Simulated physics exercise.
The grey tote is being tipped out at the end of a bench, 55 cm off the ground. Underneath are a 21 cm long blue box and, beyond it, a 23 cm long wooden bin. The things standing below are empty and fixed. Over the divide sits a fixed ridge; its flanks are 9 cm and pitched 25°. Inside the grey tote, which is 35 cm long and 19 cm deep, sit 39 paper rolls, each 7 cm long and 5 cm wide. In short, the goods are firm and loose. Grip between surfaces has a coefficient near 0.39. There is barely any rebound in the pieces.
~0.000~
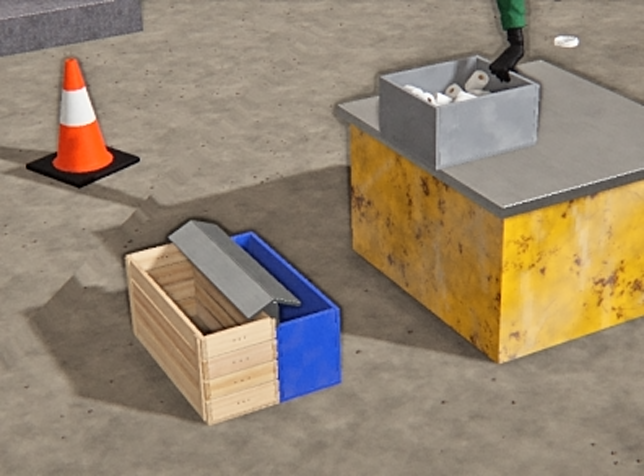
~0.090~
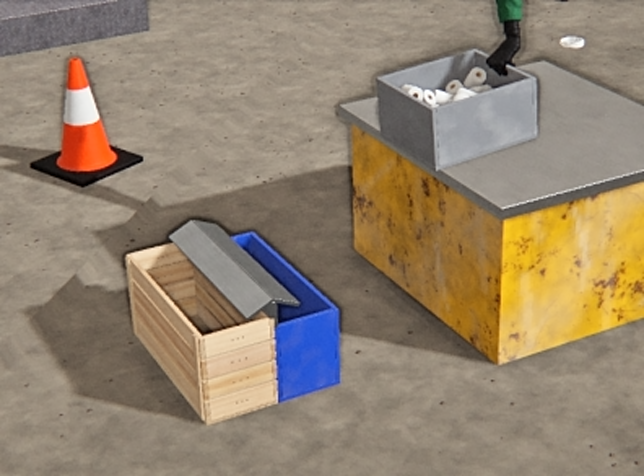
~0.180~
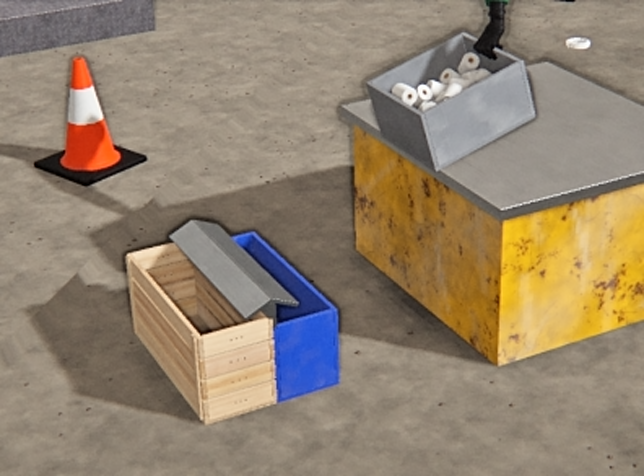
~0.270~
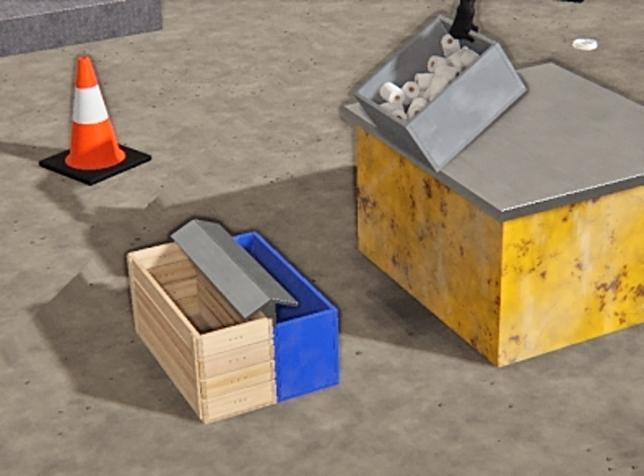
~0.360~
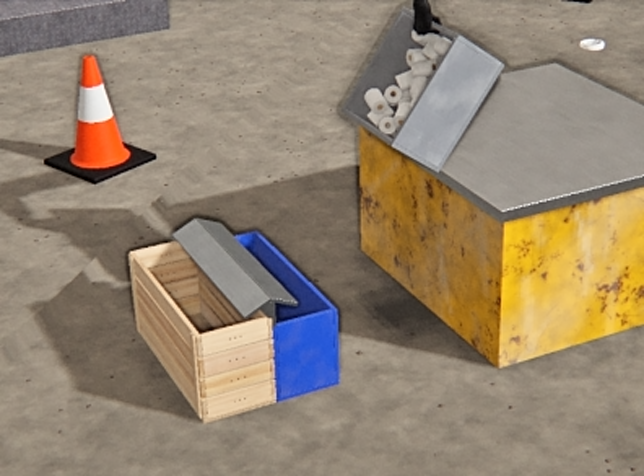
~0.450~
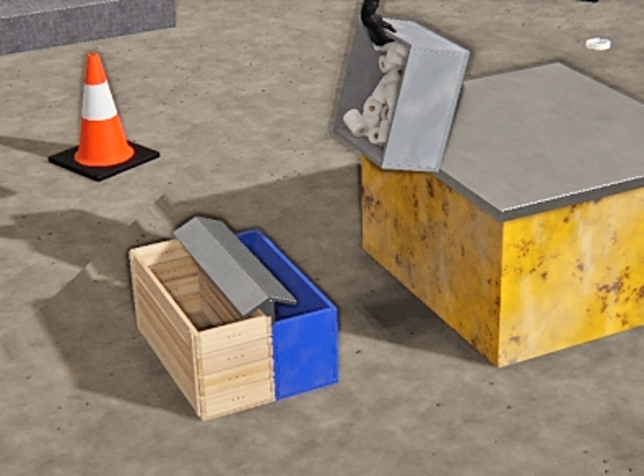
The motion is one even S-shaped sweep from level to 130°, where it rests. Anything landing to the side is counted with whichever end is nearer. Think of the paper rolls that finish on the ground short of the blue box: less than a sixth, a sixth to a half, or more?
I'd expect most of the load to come to rest on the ground short of the blue box.
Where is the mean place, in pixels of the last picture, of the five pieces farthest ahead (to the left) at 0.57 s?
Around (348, 121) in pixels.
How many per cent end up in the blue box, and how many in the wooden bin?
Estimate: 35 % then 0 %.
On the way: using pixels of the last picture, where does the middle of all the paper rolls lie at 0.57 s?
Around (377, 125).
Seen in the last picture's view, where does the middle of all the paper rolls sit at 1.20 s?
The middle lies close to (318, 325).
After 0.57 s, tilt 101°; 39 still in the grey tote.
After 0.72 s, tilt 125°; 21 still in the grey tote and 18 in the air.
After 0.93 s, tilt 130°; 1 still in the grey tote, 12 in the blue box, 6 on the ground short of the blue box and 20 in the air.
Final count (at 1.20 s), 13 in the blue box and 26 on the ground short of the blue box. Asked share, 26 of 39, 67 per cent.
